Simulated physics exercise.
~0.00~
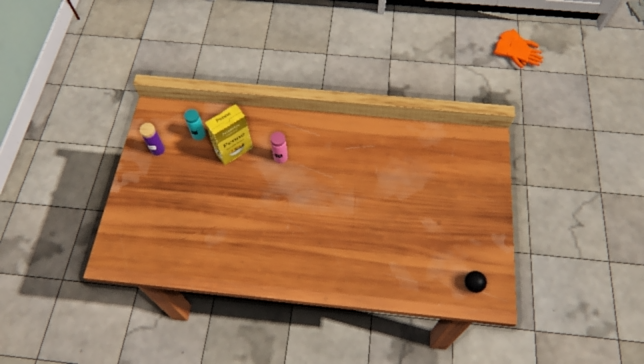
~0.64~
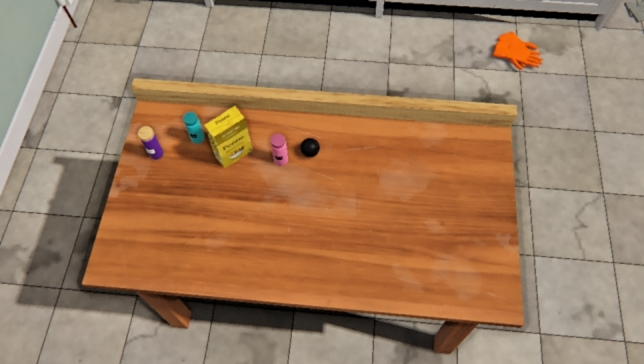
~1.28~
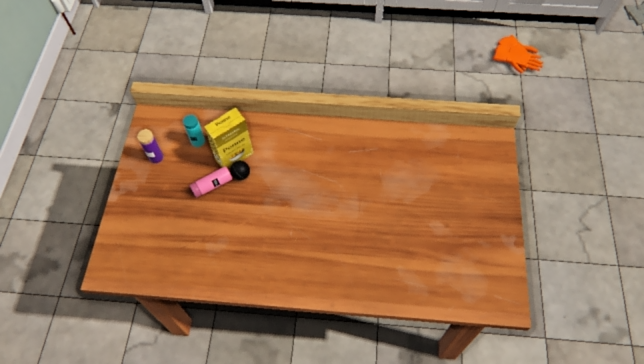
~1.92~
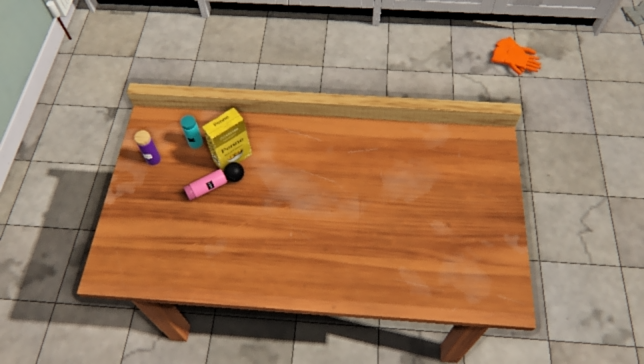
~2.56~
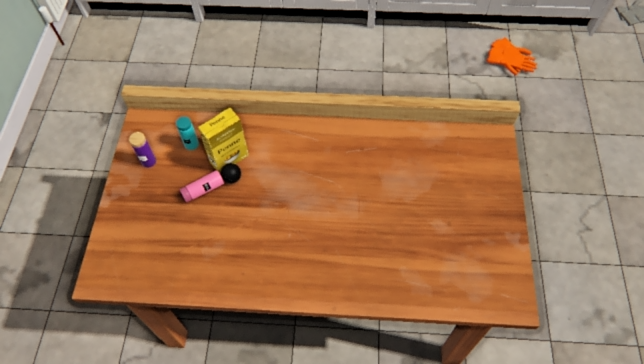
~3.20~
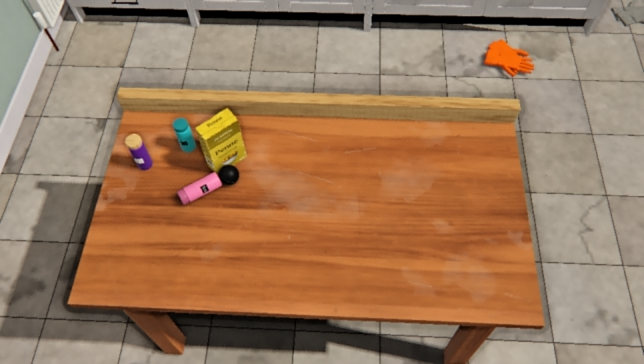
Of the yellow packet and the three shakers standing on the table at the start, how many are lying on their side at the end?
Just one of them is lying on its side, the pink shaker. The yellow packet and the other two shakers are still upright.
